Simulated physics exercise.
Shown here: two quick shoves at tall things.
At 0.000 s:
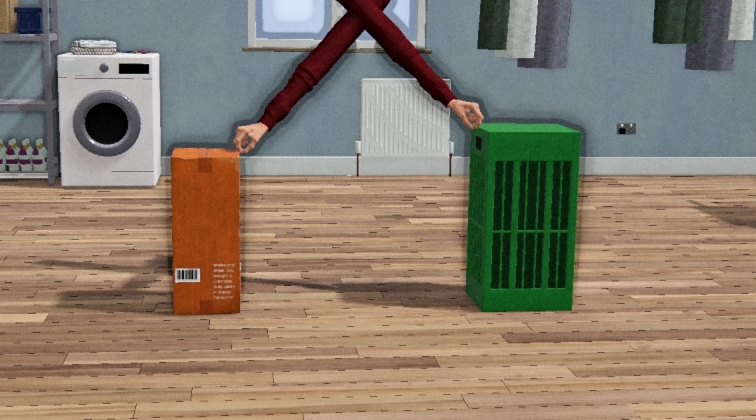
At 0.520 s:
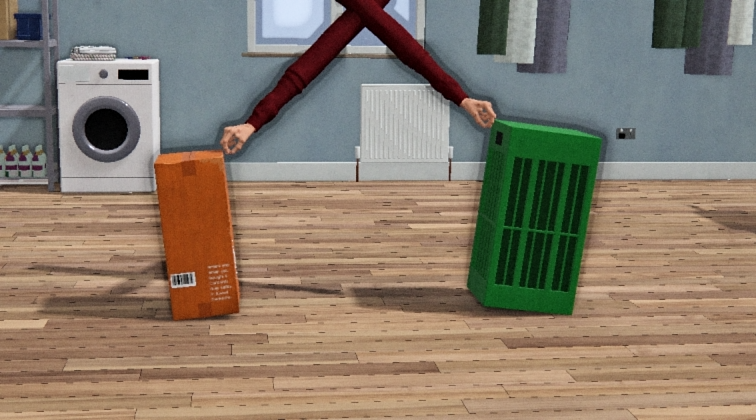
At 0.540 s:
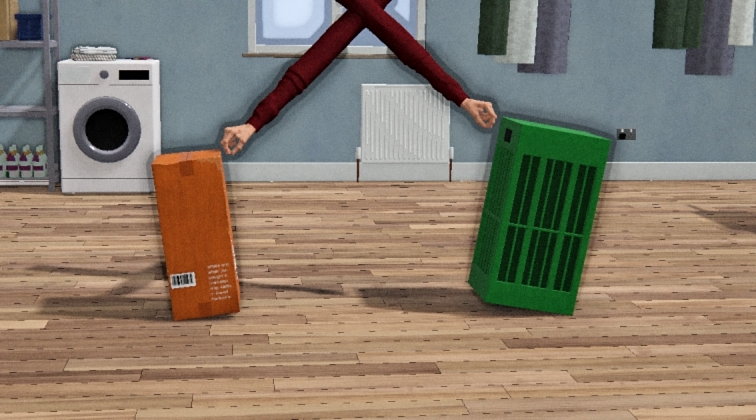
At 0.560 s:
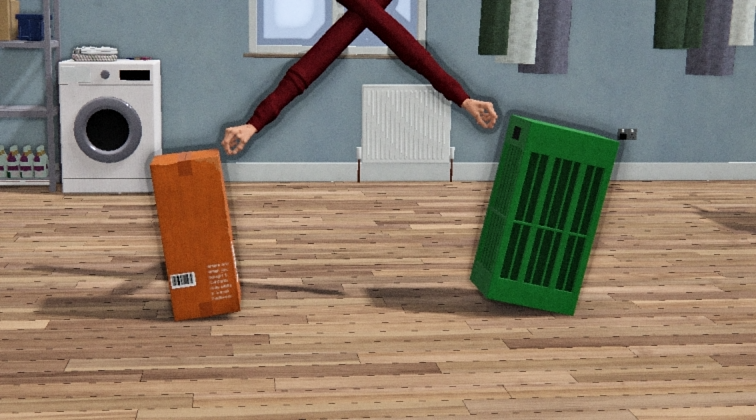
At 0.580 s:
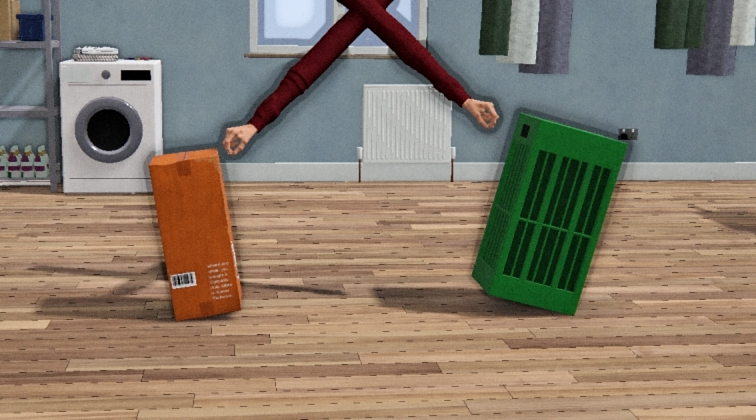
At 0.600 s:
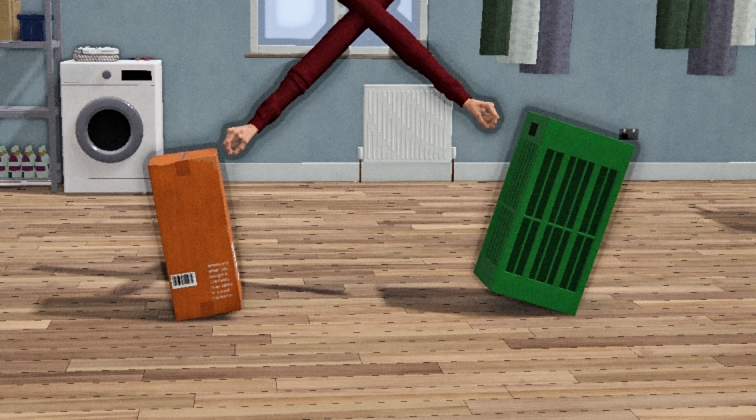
In a laundry room with a wooden floor, two crossed arms in red sleeves reach toward an orange parcel and a taller green crate, both upright. The hands push them outward; the parcel leans slightly left, while the crate tilts right, its lean growing clearly larger than the parcel's.
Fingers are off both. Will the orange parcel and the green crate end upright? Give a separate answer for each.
What happens is the orange parcel recovers while the green crate ends up on its side.
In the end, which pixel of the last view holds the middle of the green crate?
The middle ends up near (650, 262).
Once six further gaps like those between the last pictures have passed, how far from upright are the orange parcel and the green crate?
Around 10° for the first and 30° for the second.
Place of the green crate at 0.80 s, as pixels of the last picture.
It ends up somewhere around (587, 212).
By 0.80 s, orange parcel 7° off upright near (201, 233); green crate 39° off upright near (586, 212).
By 0.98 s, orange parcel 4° off upright near (216, 234); green crate 64° off upright near (624, 229).
When it is over (2.0 s), the orange parcel rocks back upright, near (210, 237); the green crate falls over, near (650, 262).
